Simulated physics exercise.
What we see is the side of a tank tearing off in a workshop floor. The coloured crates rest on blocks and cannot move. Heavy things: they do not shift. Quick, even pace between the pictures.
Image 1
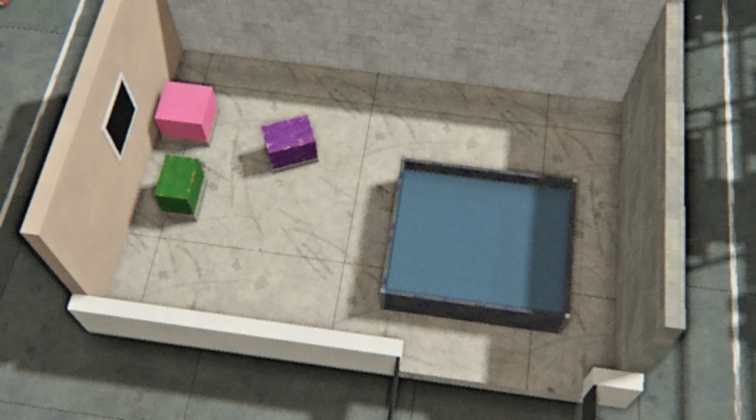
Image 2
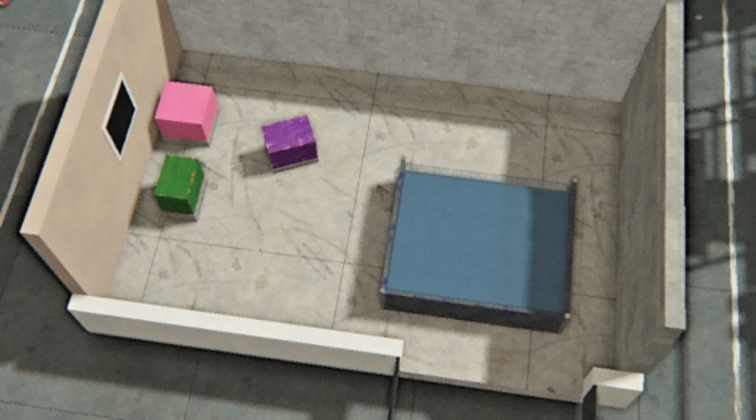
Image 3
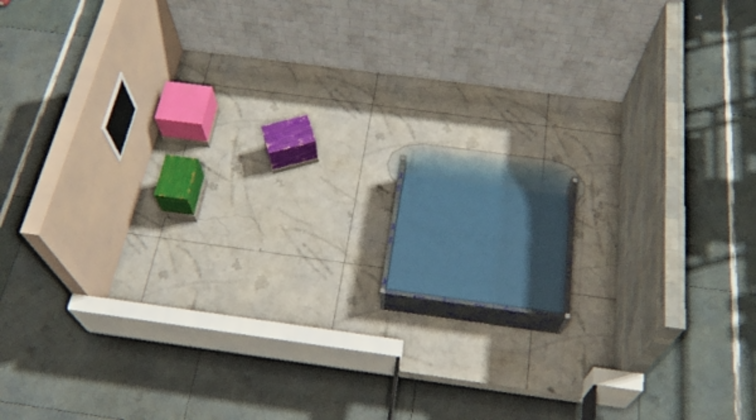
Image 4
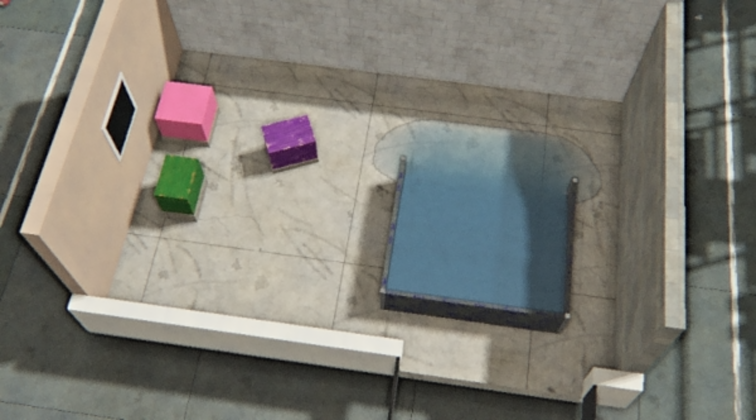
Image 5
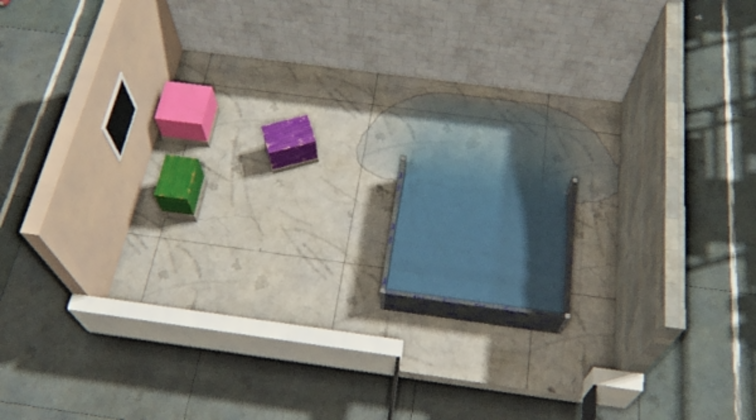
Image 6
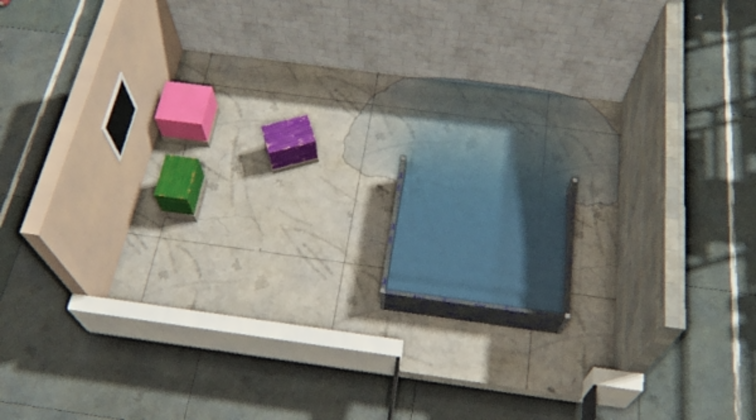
The far side of a square, dark-rimmed tank of blue water gives way, and the water pours out through the gap, fanning across the floor towards the back wall in a thin, widening sheet. The tank stands at the right of a walled workshop floor, seen from high above. At the left, pink, green and purple boxes stay still, as does the camera.
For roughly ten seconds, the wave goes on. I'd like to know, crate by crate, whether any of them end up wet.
At the end, pink crate: Doused. Green crate: Clear. Purple crate: Doused.
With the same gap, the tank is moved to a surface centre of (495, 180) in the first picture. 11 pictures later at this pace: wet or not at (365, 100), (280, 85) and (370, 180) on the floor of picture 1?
First drenched; next drenched; last unwetted.
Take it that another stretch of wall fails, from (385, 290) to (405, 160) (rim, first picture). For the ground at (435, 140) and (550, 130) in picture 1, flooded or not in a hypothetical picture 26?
Taking the two spots in turn: Parched and parched.
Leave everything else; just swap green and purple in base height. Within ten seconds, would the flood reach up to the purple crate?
The purple crate is not reached.
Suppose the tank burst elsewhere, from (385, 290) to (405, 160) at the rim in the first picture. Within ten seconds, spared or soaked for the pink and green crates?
Note: Pink crate is overtopped; green crate is overtopped.
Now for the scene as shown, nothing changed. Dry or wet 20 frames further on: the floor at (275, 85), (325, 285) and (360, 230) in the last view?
First inundated, second spared, third spared.
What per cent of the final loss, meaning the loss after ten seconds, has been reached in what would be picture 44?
Approximately 55 in a hundred, I think.
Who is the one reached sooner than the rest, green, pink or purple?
I'd pick the crate marked purple.
A moment on, water covers 30 % of the floor; the pink crate not reached, the green crate not reached, the purple crate water round its plinth.
Next, water covers 35 % of the floor; the pink crate not reached, the green crate not reached, the purple crate water round its plinth.
Then, water covers 55 % of the floor; the pink crate water round its plinth, the green crate water round its plinth, the purple crate water round its plinth.
Later, water covers 95 % of the floor; the pink crate water round its plinth, the green crate water round its plinth, the purple crate water round its plinth.
In the end, water covers 100 % of the floor; the pink crate was topped, the green crate stayed above the water, the purple crate was topped.
